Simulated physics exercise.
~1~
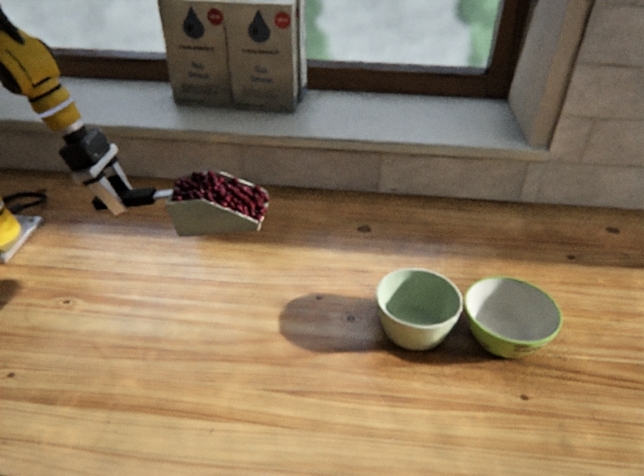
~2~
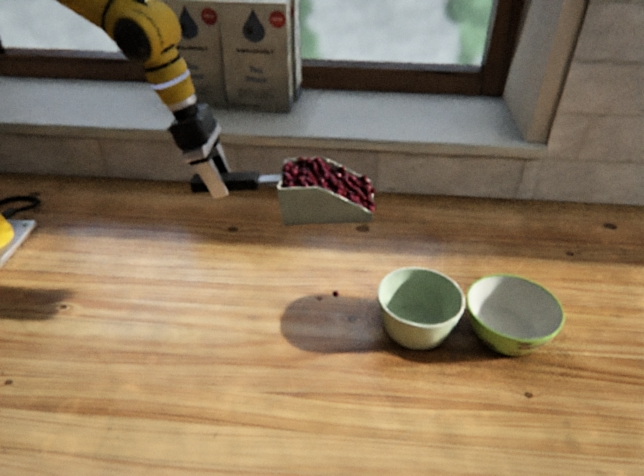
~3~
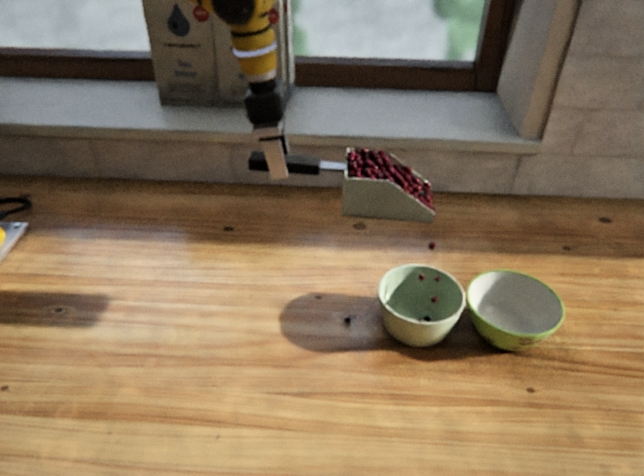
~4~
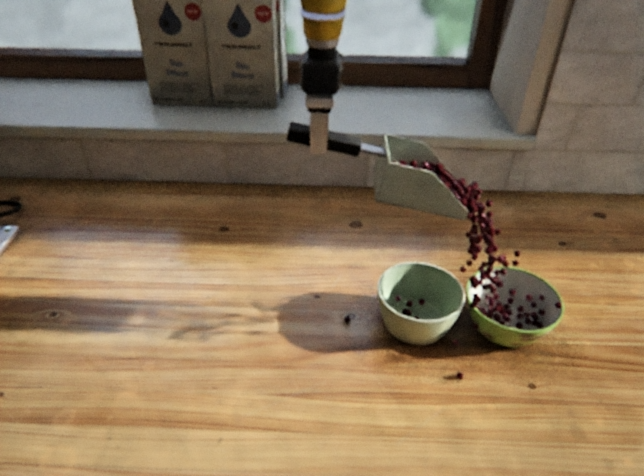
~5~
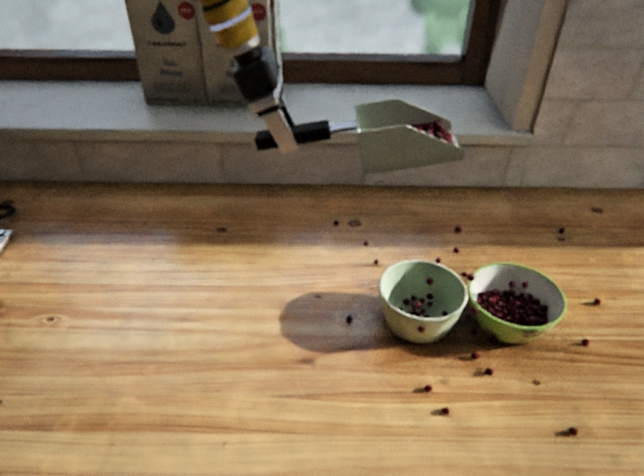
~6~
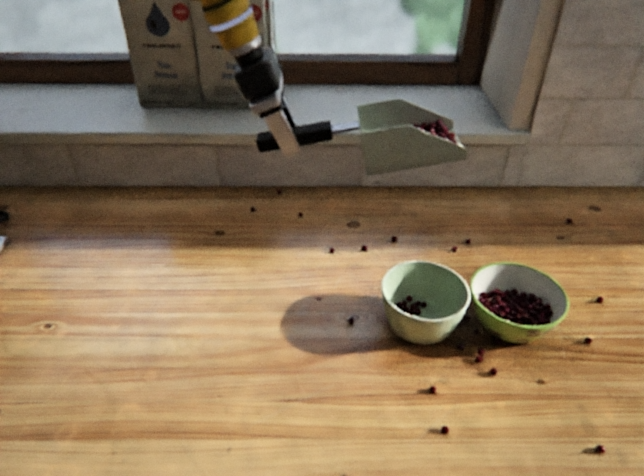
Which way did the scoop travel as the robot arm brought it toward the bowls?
It moved to the right.
On a wooden counter by a window, a robot arm carried a scoop of dark red beads toward two green bowls and tipped it, pouring many into the right bowl and a few into the left, then tilted back with some left and others scattered around.
